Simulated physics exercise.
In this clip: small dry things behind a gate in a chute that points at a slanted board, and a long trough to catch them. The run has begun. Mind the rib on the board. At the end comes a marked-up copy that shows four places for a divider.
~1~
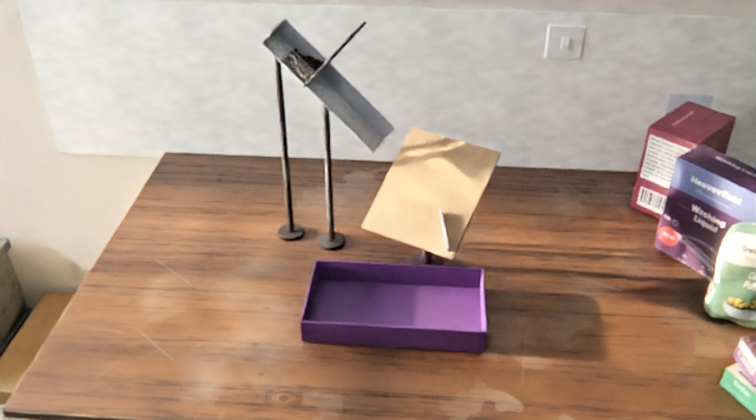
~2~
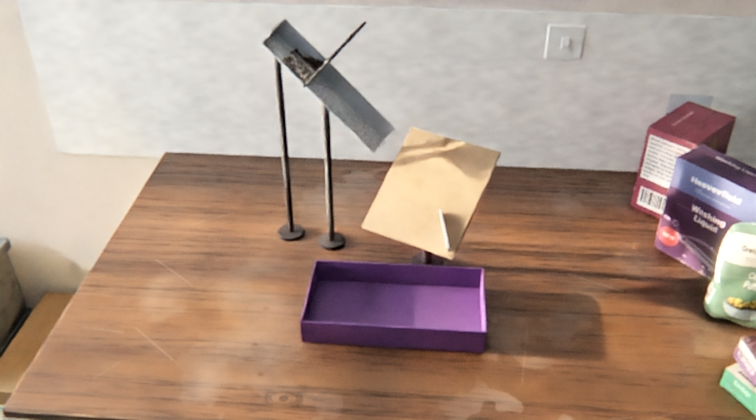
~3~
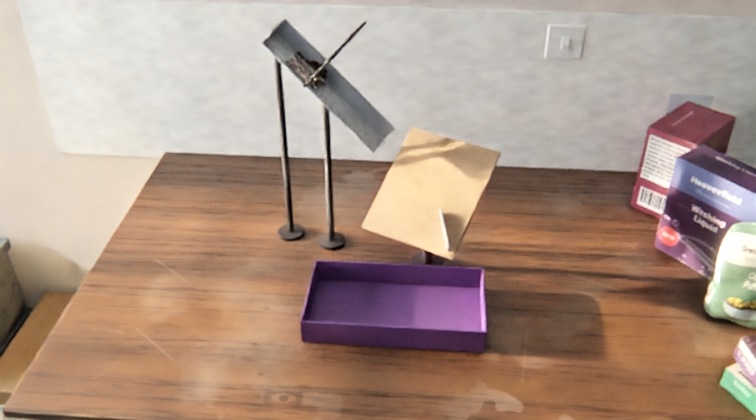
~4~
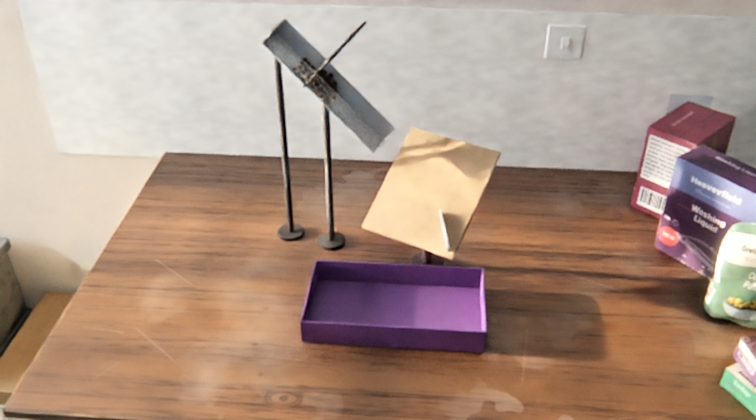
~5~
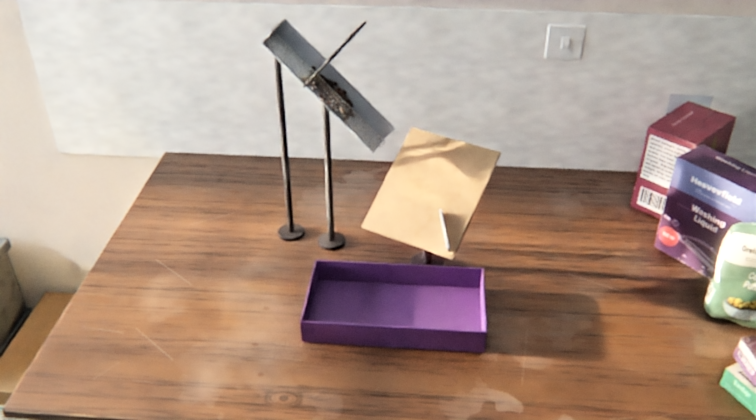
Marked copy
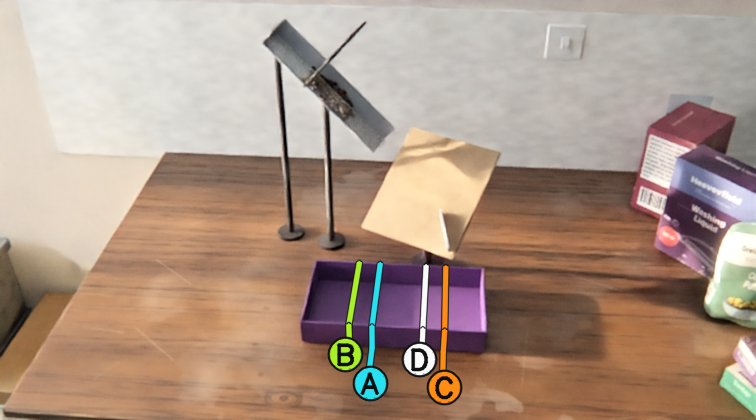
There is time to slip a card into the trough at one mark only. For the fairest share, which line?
Best: D.
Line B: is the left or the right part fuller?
Right.
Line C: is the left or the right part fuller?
The left side.
On the marked copy, line A crosses the front rim at (372, 325); line B crosses the front rim at (348, 324); line C crosses the front rim at (444, 329); line D crosses the front rim at (422, 328).
With A, of what is caught, a small share on the left of the divider, the bulk on the right.
With B, of what is caught, a small share on the left of the divider, all but a few on the right.
With C, of what is caught, the bulk on the left of the divider, a small share on the right.
With D, of what is caught, close to two thirds on the left of the divider, close to a third on the right.
